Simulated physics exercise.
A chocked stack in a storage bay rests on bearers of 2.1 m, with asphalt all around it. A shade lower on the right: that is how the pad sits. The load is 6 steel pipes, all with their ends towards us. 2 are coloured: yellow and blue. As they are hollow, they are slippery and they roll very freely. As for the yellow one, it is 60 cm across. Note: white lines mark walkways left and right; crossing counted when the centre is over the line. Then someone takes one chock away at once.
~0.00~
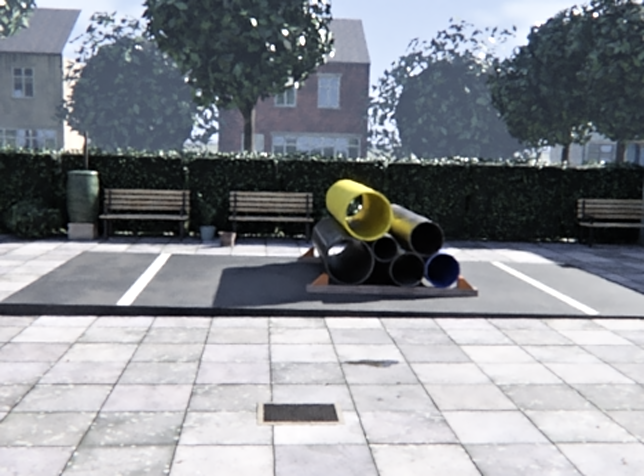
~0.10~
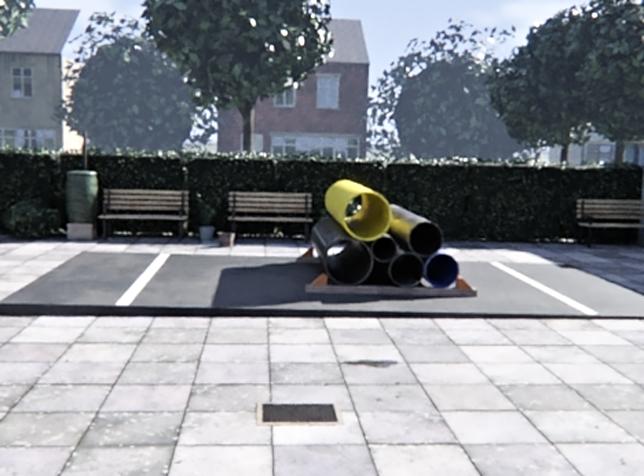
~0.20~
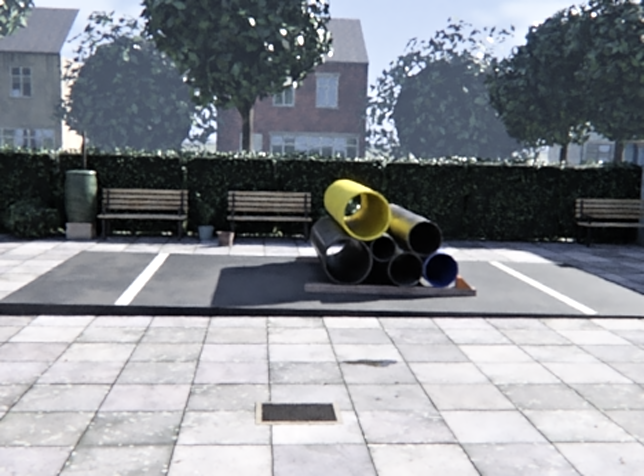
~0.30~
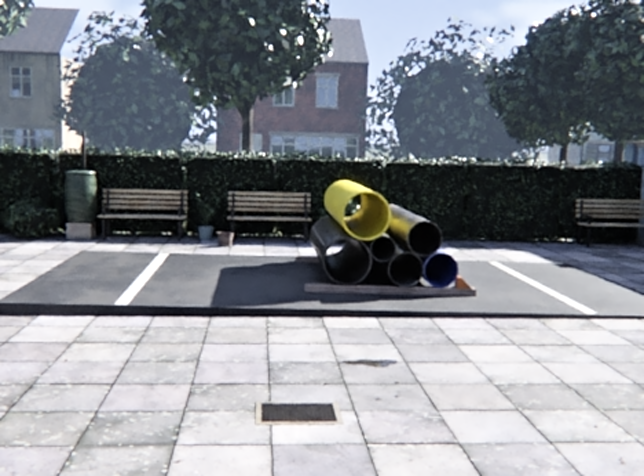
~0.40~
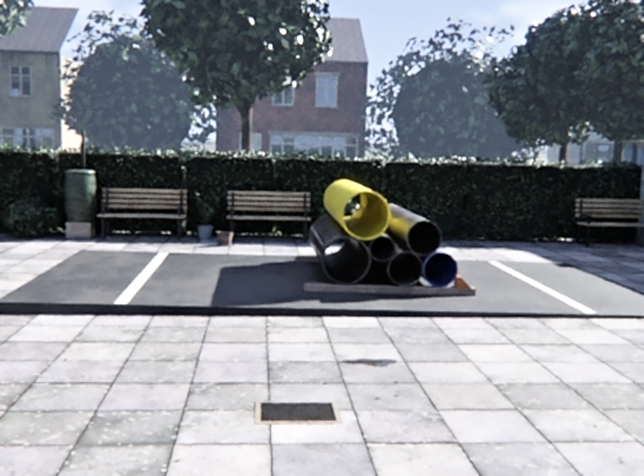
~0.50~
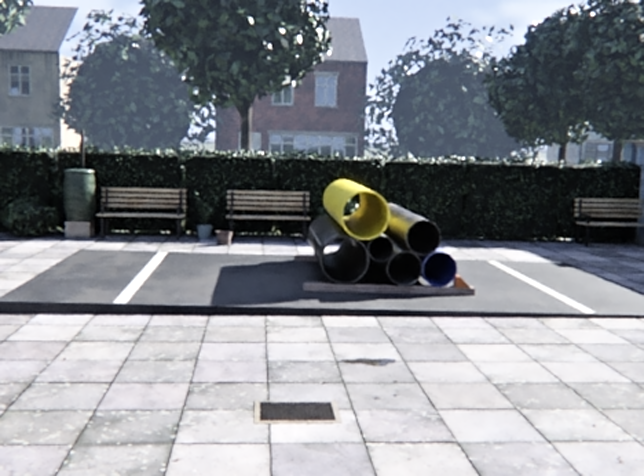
A stack of dark pipes, with a yellow one on top and a blue one at the lower right, lies end-on to the viewer in an asphalt bay, seen from across pale paving. Behind it are benches, a clipped hedge, trees and houses, with a dark grate in the foreground. The orange chock at the stack's left disappears, while the pipes show no clear movement and the view shifts barely perceptibly.
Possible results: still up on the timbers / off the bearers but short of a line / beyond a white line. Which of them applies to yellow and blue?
Yellow - still up on the timbers; blue - still up on the timbers.
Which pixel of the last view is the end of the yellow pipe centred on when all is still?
It comes to rest around (363, 261).
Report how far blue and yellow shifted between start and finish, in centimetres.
Blue shifts 0 while yellow shifts 60.
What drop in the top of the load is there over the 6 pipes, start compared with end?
35 cm.
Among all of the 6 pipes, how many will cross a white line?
The number is 1.
By 2.4 s, yellow is up on others, 75 cm from the bearers' left end, rolling left; blue is on the bearers, 45 cm from the bearers' right end; 0 past a line.
By 4.9 s, yellow is on the bearers, 70 cm from the bearers' left end; as before, blue; 0 past a line.
Finally (7.9 s), yellow is on the bearers, 70 cm from the bearers' left end; blue is on the bearers, 45 cm from the bearers' right end; 1 past a line.
